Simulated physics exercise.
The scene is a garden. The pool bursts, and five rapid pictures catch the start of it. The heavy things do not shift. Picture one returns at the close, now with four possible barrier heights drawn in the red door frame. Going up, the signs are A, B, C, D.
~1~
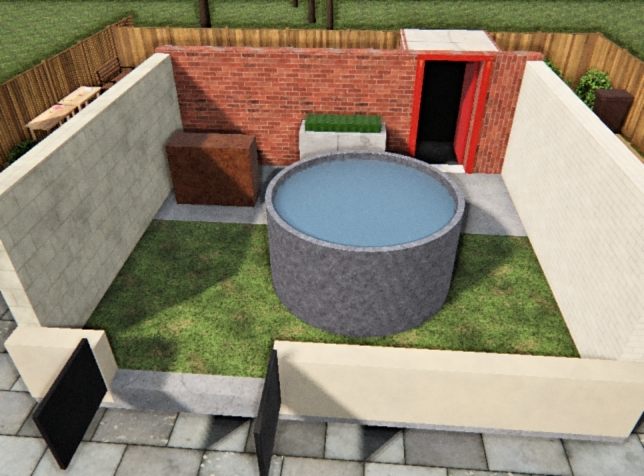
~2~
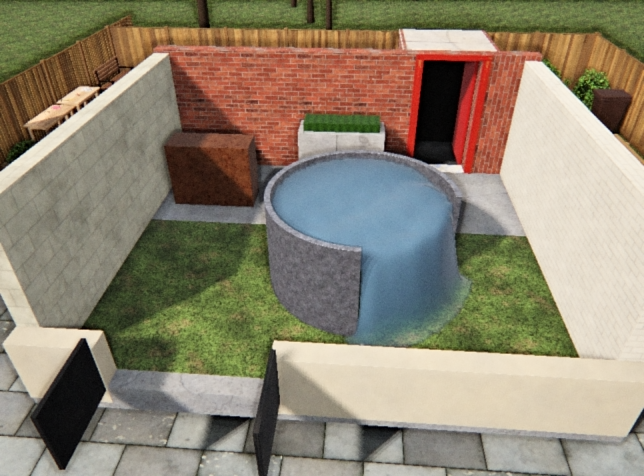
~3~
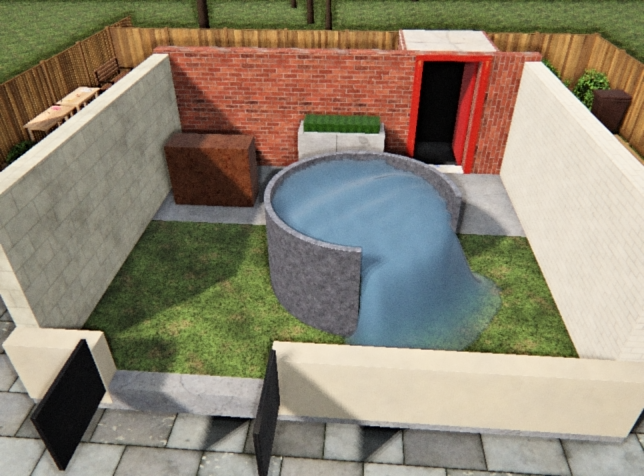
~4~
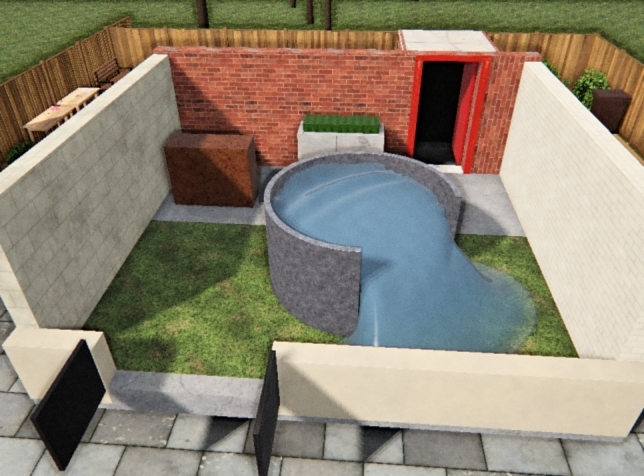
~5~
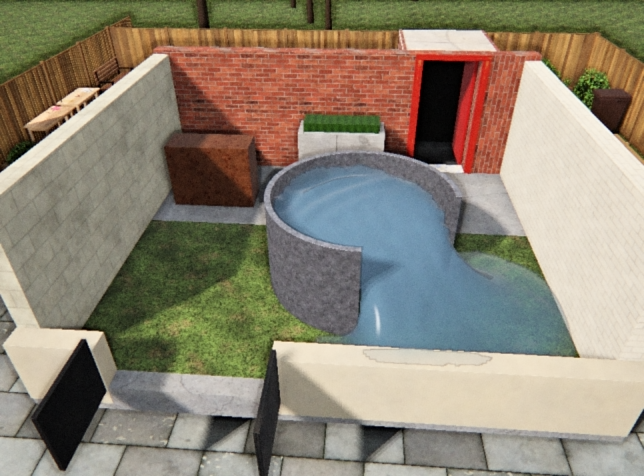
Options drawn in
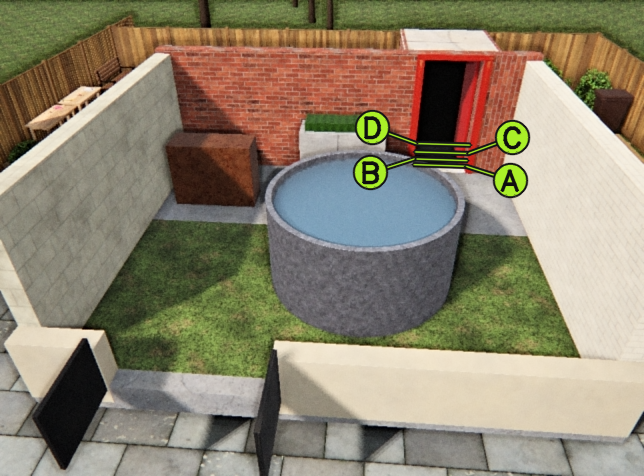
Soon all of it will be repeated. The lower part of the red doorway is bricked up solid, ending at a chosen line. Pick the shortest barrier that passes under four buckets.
The answer is mark C.
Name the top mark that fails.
The answer is B.
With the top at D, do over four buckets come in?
No, that is safe.
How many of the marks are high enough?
Two of them.
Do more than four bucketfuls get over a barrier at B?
Yes.
In lime, A at (439, 165); B at (440, 159); C at (441, 152); D at (442, 144); from the bottom up A, B, C, D.
Choosing A, dozens of bucketfuls pour in.
Choosing B, about 13 bucketfuls get in.
Choosing C, a bucket or two gets in.
Choosing D, nothing gets over.
